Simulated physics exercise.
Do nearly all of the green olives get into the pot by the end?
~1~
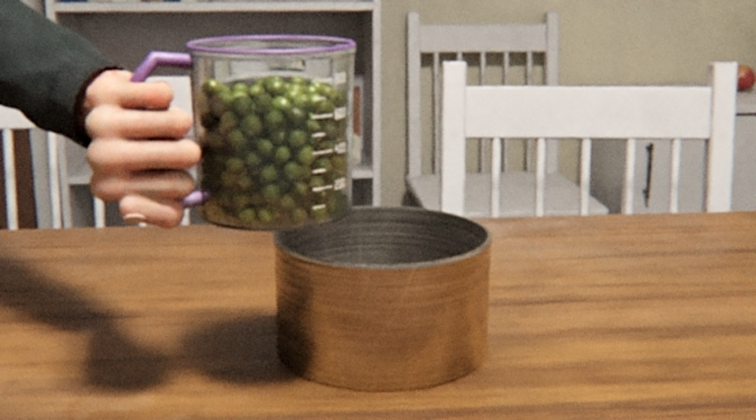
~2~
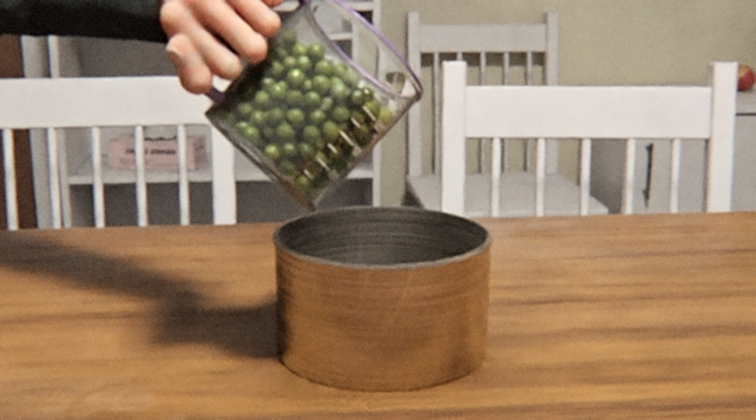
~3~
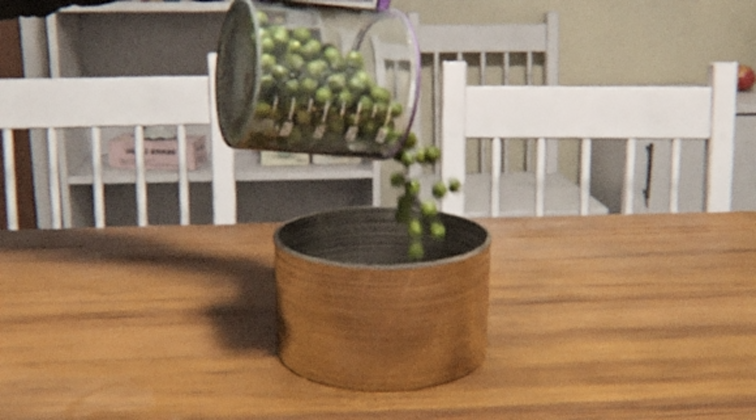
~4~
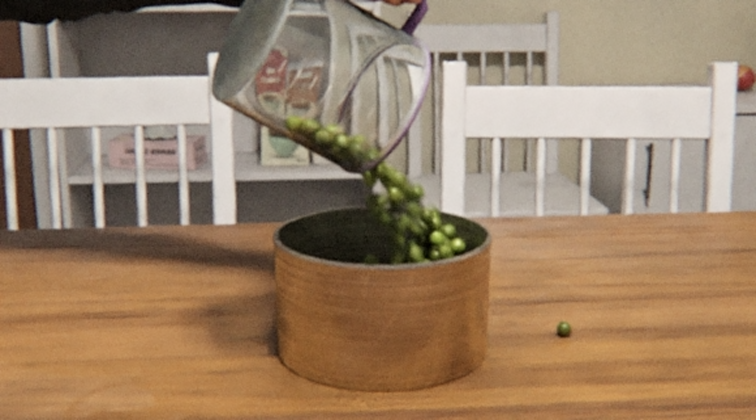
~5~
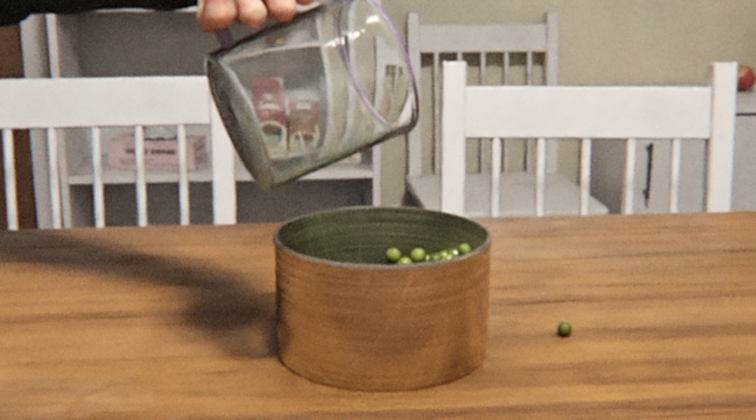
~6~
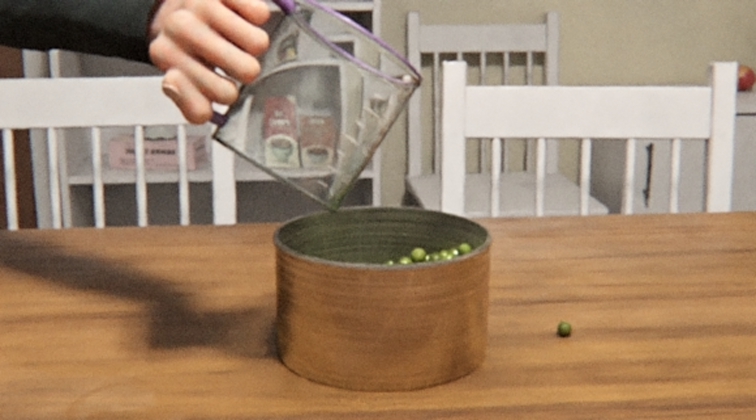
Yes, nearly all of them end up in the pot and the jug is left empty. Only a single stray one is seen on the table to the right.
A hand tips a jug, pours its green olives into a pot, and tilts it back.
